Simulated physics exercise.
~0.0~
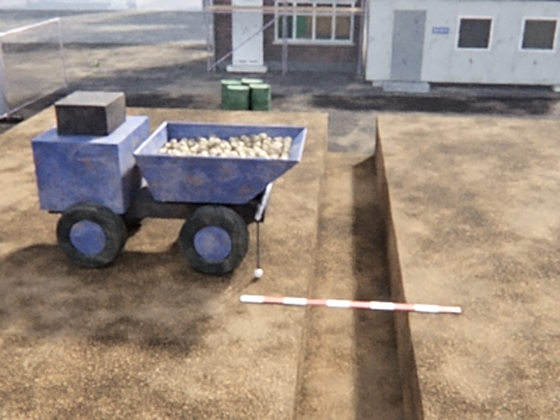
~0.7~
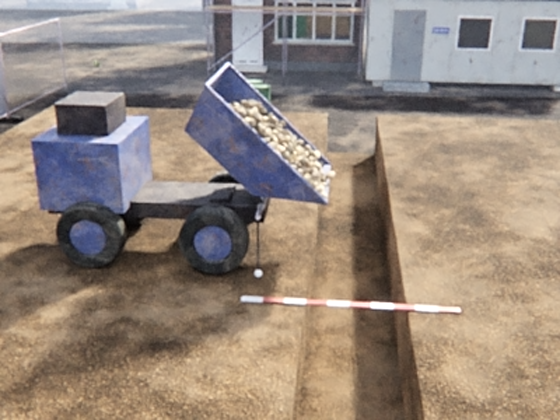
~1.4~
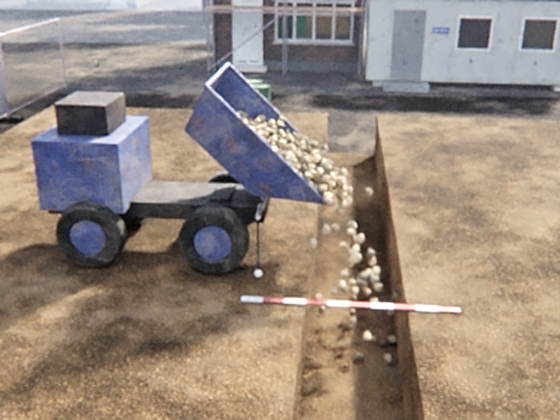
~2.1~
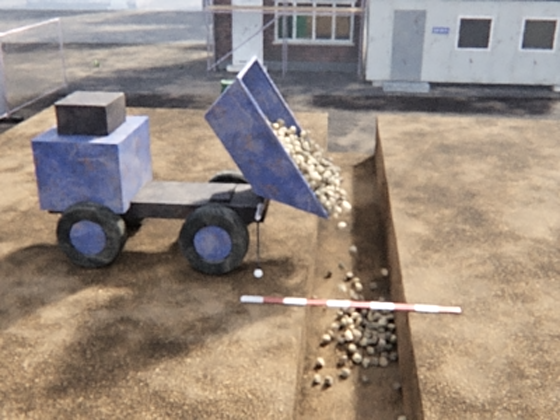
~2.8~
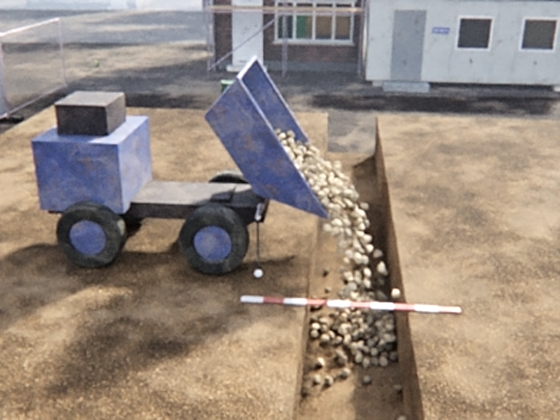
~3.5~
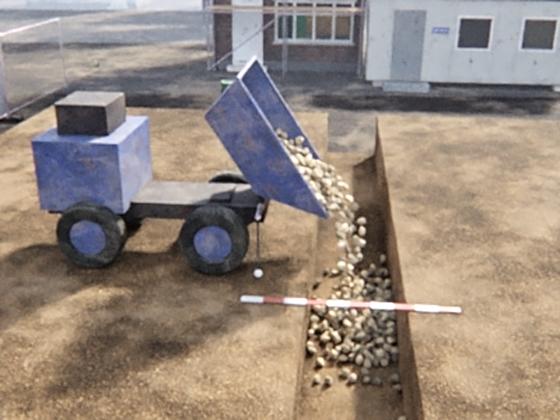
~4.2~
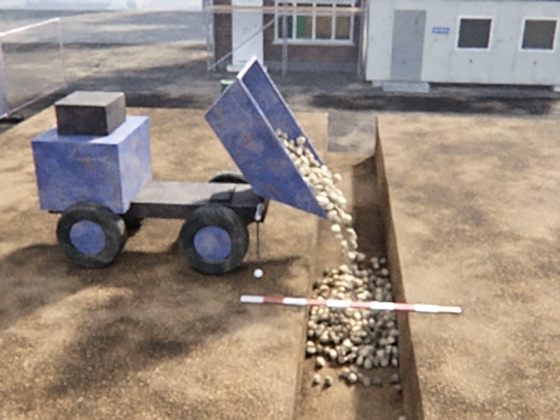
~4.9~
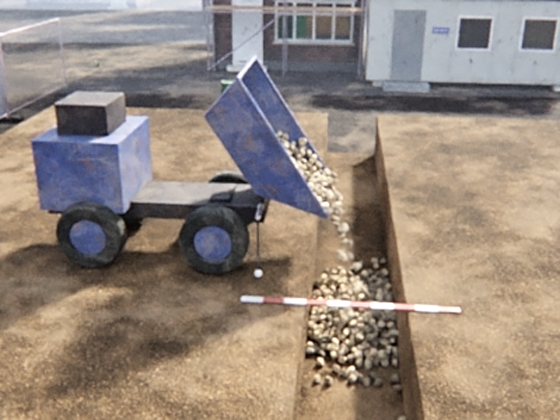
A small blue dumper tipped its body up, paused, then tipped it steeper, and pale stones slid out to the right into a narrow trench, where they formed a heap beside the striped staff while plenty still remained in the raised body.
